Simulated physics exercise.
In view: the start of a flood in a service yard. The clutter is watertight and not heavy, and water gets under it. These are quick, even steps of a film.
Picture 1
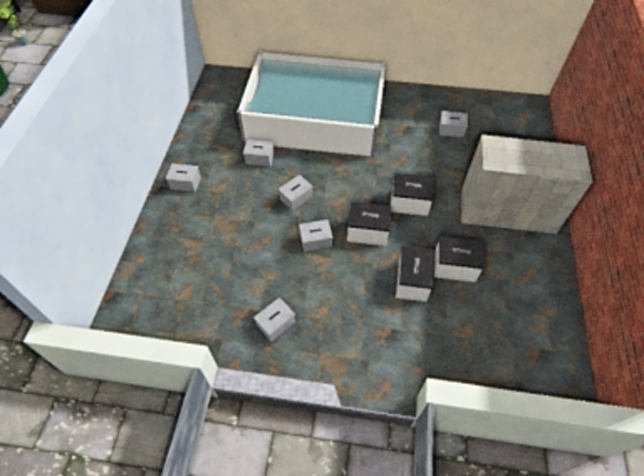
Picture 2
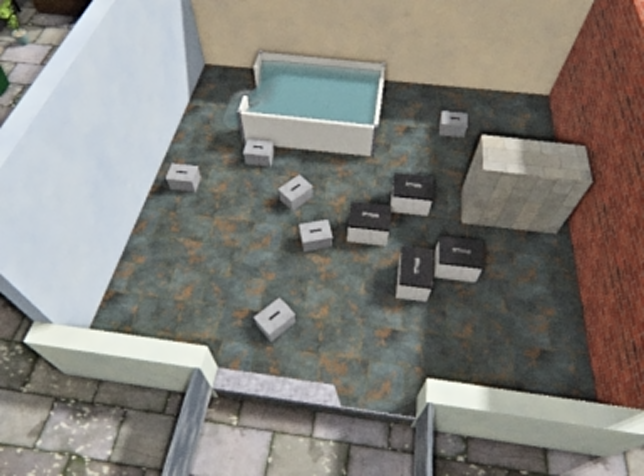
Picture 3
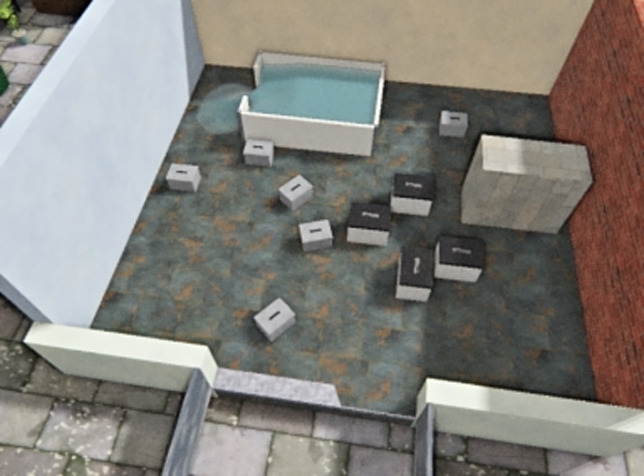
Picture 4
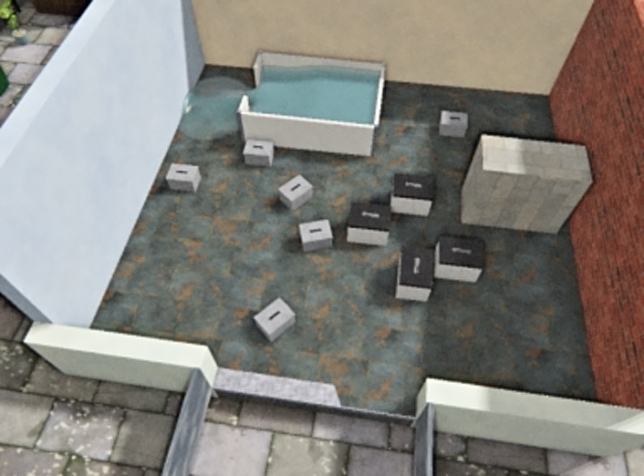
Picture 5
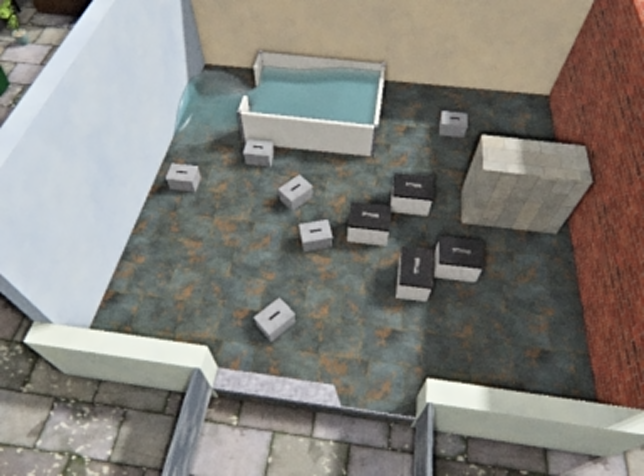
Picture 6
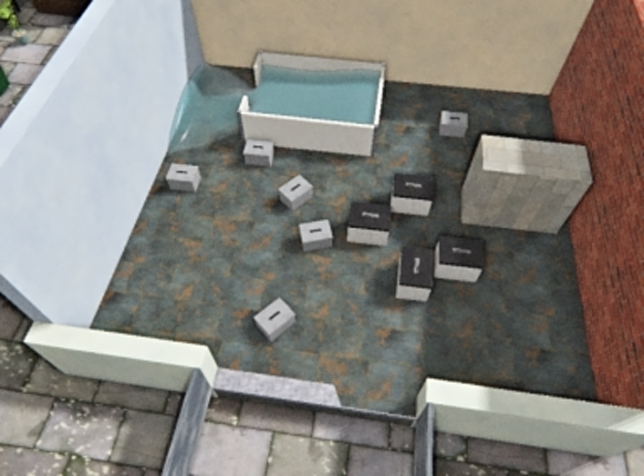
To begin with, a white-walled basin of blue water stands at the back of a yard scattered with pale and dark-topped boxes. Water then pours from its left end, spreads across the ground to the pale left wall and washes along it, while the boxes stay still.
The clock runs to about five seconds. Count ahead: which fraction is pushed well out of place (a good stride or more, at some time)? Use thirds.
Share: Less than a third.
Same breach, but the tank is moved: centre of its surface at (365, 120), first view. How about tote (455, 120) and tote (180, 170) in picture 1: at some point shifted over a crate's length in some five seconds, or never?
In that order: Short of that, that far or more.
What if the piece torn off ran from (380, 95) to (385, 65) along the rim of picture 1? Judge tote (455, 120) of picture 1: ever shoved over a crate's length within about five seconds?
Answer: Yes.
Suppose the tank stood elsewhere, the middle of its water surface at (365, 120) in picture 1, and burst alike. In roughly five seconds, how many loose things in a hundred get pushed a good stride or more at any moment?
I make it 10 per cent.
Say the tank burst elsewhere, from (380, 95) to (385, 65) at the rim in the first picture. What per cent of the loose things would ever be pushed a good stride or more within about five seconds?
Roughly 10 per cent.
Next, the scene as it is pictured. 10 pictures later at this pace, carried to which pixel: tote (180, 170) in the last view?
Around (188, 224).
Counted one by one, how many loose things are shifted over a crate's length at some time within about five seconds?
That makes 1.
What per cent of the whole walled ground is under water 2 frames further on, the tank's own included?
About 15 per cent.
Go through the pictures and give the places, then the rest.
A tote at (296, 188) rests on the ground; a chest at (370, 215) rests on the ground; 0 of 10 have shifted, in the first picture.
A tote at (296, 188) rests on the ground; a chest at (370, 215) rests on the ground; 0 of 10 have shifted, in the second picture.
A tote at (296, 188), on the bottom; a chest at (370, 215) rests on the ground; 0 of 10 have shifted, in the third picture.
A tote at (296, 188), on the bottom; a chest at (370, 215) rests on the ground; 0 of 10 have shifted, in the fourth picture.
A tote at (296, 188) rests on the ground; a chest at (370, 215), on the bottom; 0 of 10 have shifted, in the fifth picture.
A tote at (296, 188), on the bottom; a chest at (370, 215) rests on the ground; 0 of 10 have shifted, in the sixth picture.
A moment on, 0 of 10 are well off their spots; 0 afloat.
Next, 1 of 10 are well off their spots; 0 afloat.
Later, 1 of 10 are well off their spots; 0 afloat.
In the end, 1 of 10 are well off their spots, and 1 have been at some point; 1 afloat.
